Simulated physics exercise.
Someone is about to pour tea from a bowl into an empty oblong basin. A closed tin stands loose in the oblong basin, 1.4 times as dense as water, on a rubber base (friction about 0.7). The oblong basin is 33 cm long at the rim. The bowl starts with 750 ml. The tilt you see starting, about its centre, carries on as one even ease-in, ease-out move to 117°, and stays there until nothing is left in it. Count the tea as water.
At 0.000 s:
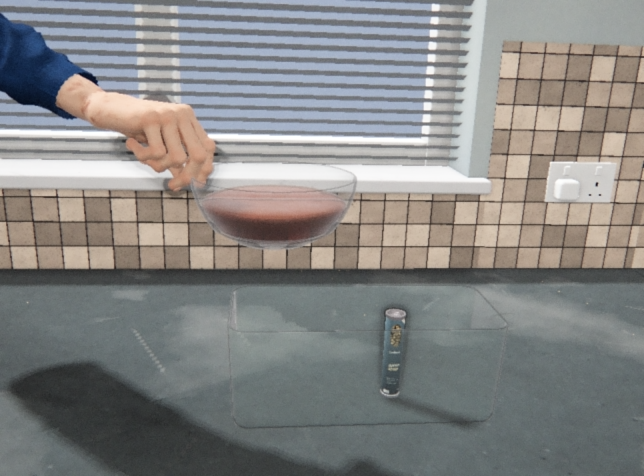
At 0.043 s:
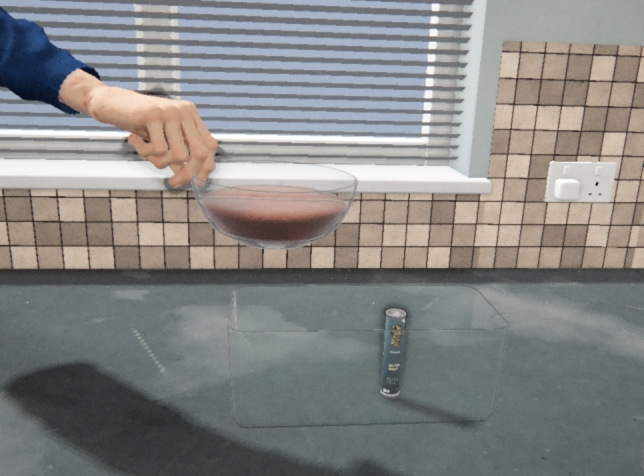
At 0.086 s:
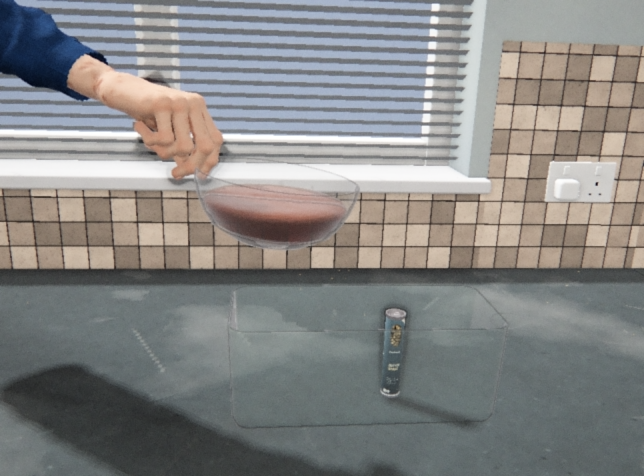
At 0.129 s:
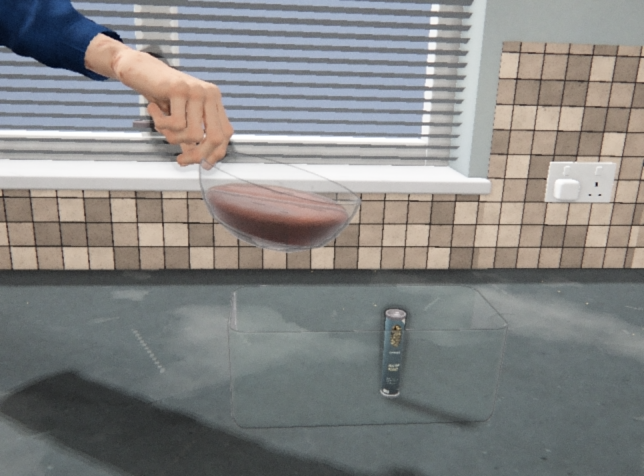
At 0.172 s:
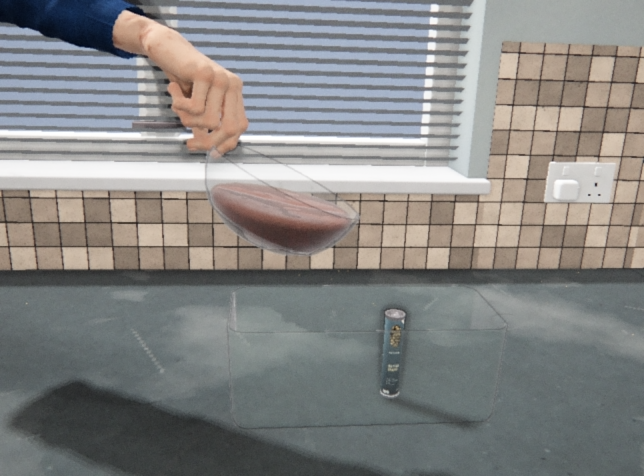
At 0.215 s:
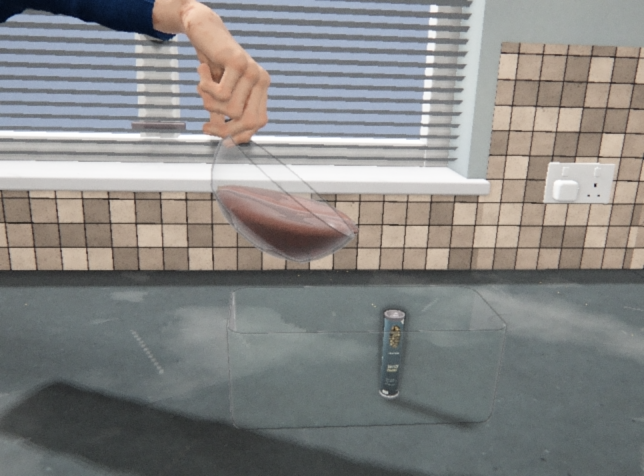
Kitchen counter, a hand tilting a glass bowl of reddish-brown tea rightward above a clear oblong basin holding an upright closed tin.
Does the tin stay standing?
It topples.
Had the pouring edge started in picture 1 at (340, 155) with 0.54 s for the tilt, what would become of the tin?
Then it topples.
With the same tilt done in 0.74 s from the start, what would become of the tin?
The tin falls.
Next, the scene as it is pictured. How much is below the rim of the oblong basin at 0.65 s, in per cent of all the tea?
About 92 per cent.
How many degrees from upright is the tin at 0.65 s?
Near 0° from upright.
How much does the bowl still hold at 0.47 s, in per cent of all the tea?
About 1 per cent.
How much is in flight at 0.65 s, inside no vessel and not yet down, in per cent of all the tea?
Near 6 in a hundred.
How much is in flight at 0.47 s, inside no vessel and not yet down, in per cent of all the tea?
Near 14 in a hundred.
After 0.47 s the tilt is 110° and 1 per cent is still to pour; the tin stands where it began.
After 0.65 s the tilt is 117° and 0 per cent is still to pour; the tin stands 3 cm from where it began.
After 0.84 s the tilt is 117° and 0 per cent is still to pour; the tin leans 11°.
After 1.05 s the tilt is 117° and 0 per cent is still to pour; the tin leans 60°.
In the end the tin lies on its side.
